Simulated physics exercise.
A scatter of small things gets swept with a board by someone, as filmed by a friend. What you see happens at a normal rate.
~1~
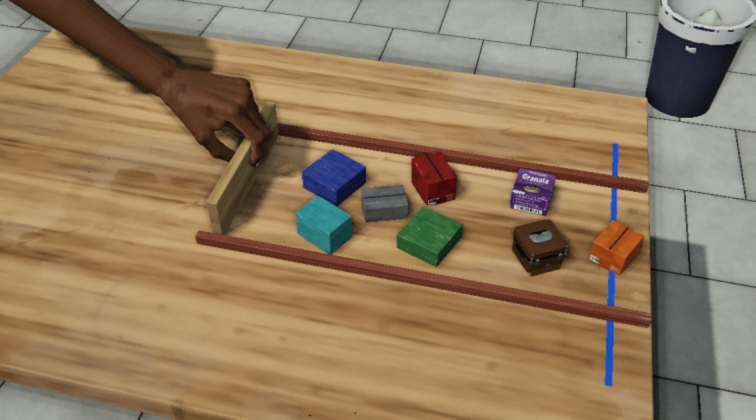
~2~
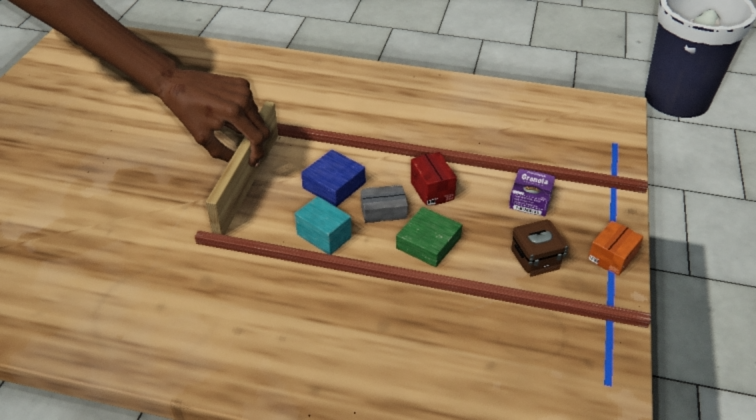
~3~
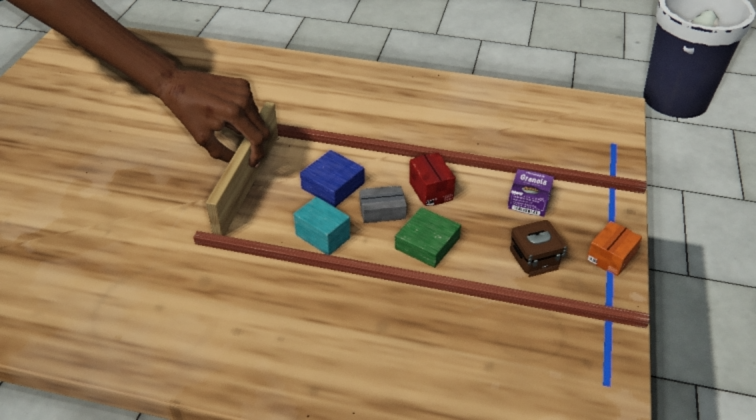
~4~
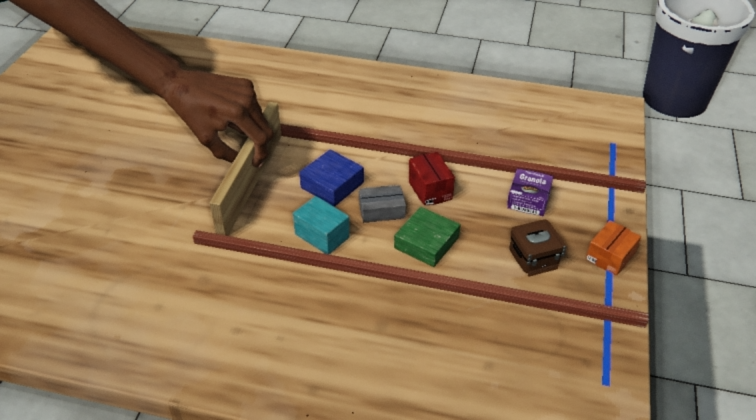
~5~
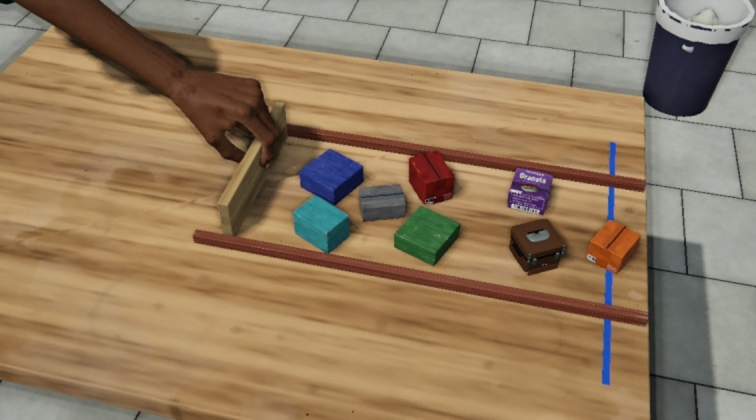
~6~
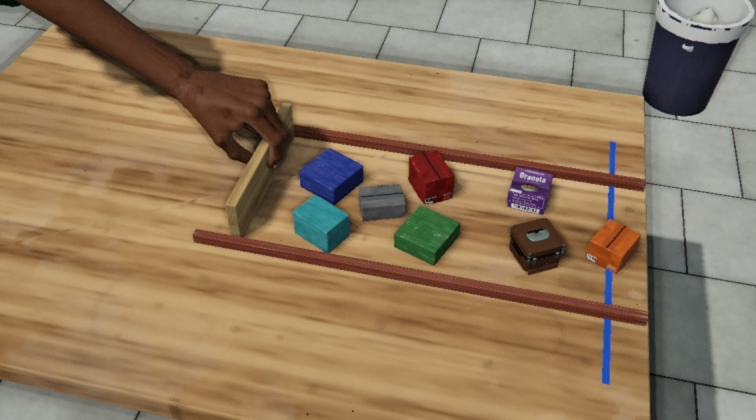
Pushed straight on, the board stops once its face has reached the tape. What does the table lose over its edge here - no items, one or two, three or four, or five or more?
It loses five or more items.
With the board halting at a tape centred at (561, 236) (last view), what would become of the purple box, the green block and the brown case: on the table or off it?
As for the purple box, it does not stay; the green block keeps its spot; the brown case does not stay.
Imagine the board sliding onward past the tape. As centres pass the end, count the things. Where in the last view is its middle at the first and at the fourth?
First at (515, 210), next at (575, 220).
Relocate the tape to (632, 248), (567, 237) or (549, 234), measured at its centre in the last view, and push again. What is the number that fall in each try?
The three tries give 8, 3 and 3.
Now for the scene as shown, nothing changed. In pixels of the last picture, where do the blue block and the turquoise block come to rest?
One is at about (637, 218), the other at about (637, 271).
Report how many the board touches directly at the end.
The figure is 2.
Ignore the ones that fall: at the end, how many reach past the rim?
That adds up to 2.
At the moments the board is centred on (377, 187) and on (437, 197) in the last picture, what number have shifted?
Counts: 5 and 7.
A little later, none off yet; orange box at rest near (613, 246); brown case at rest near (536, 246); purple box at rest near (530, 191).
Next, none off yet; orange box shifted about its own width near (641, 239); brown case shifted well along near (605, 250); purple box shifted well along near (603, 198).
When it is over, the number that fall off is five or more; down, grey box, red box, green block, purple box, brown case and orange box.
